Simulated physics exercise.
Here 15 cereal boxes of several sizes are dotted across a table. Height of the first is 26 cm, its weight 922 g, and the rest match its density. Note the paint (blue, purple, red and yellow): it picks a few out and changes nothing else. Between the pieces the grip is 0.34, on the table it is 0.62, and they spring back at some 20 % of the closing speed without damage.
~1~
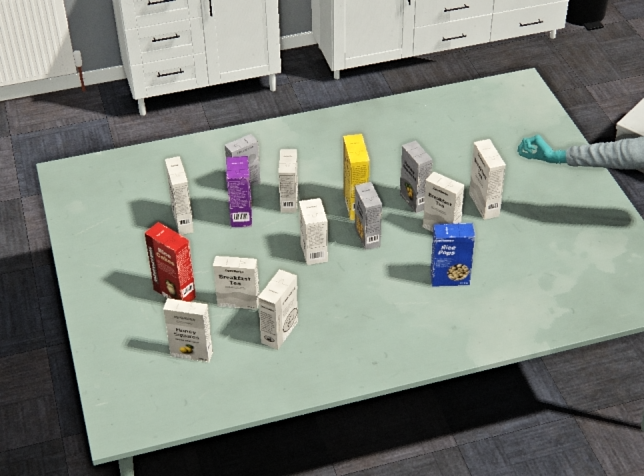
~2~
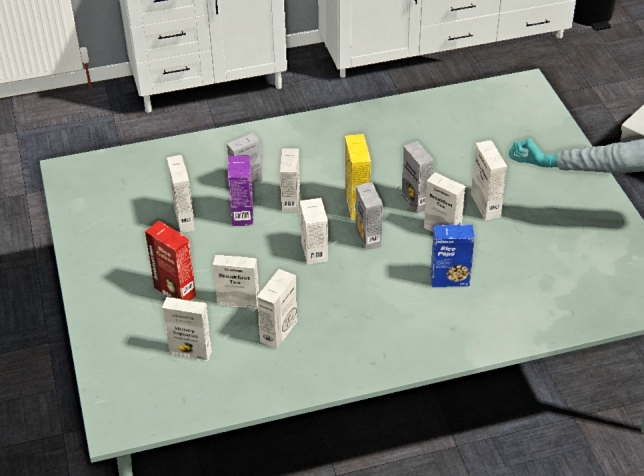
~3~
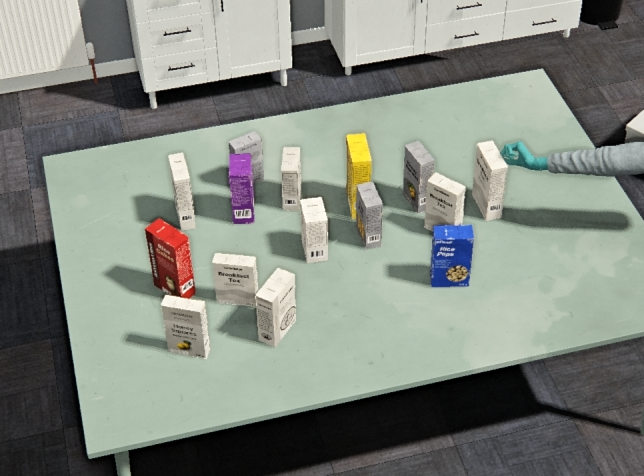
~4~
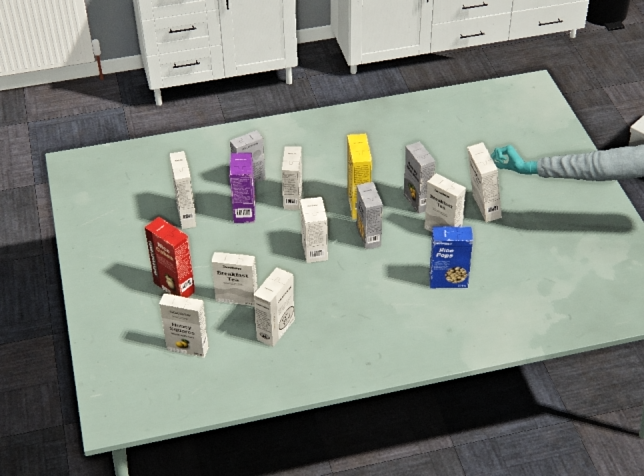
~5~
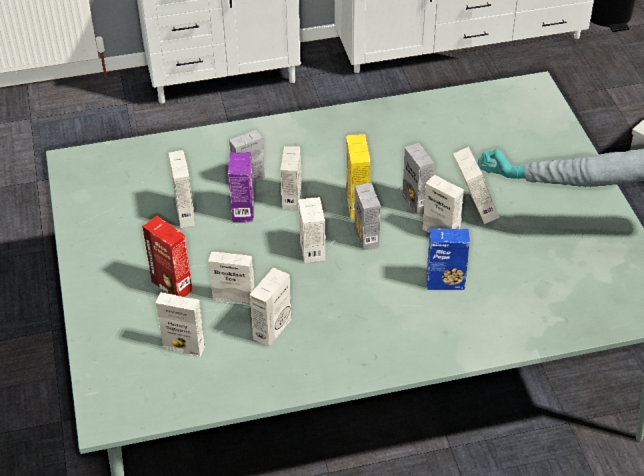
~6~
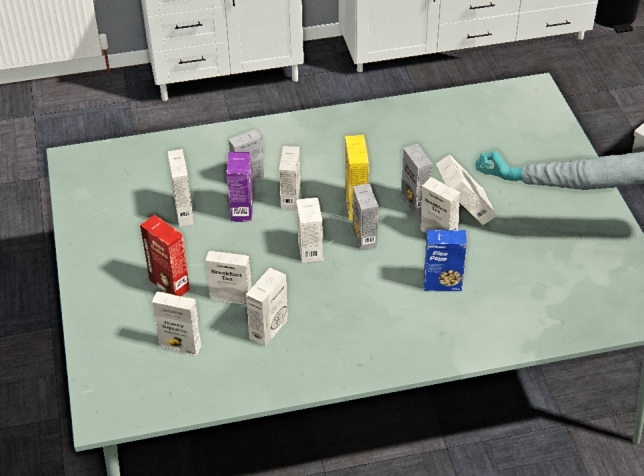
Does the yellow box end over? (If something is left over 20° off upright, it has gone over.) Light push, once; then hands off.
Yes.
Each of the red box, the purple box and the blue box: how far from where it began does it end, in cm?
Red 0 cm, purple 20 cm, blue 0 cm.
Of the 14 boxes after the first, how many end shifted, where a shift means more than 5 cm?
The shifted count is 6.
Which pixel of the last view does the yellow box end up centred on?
About (310, 194) in the last picture.
Then, 0.24 s past the last view, 2 of the 14 other boxes over; yellow box unmoved.
Then, 0.62 s past the last view, 3 of the 14 other boxes over; yellow box 41° from how it stood.
Then, 1.22 s past the last view, 6 of the 14 other boxes over; yellow box 71° from how it stood; purple box 68° from how it stood.
In the end, 6 of the 14 other boxes over; yellow box 73° from how it stood; purple box 74° from how it stood; red box unmoved. Eight left standing. From the last view, middles, yellow box near (310, 194), purple box near (198, 200).
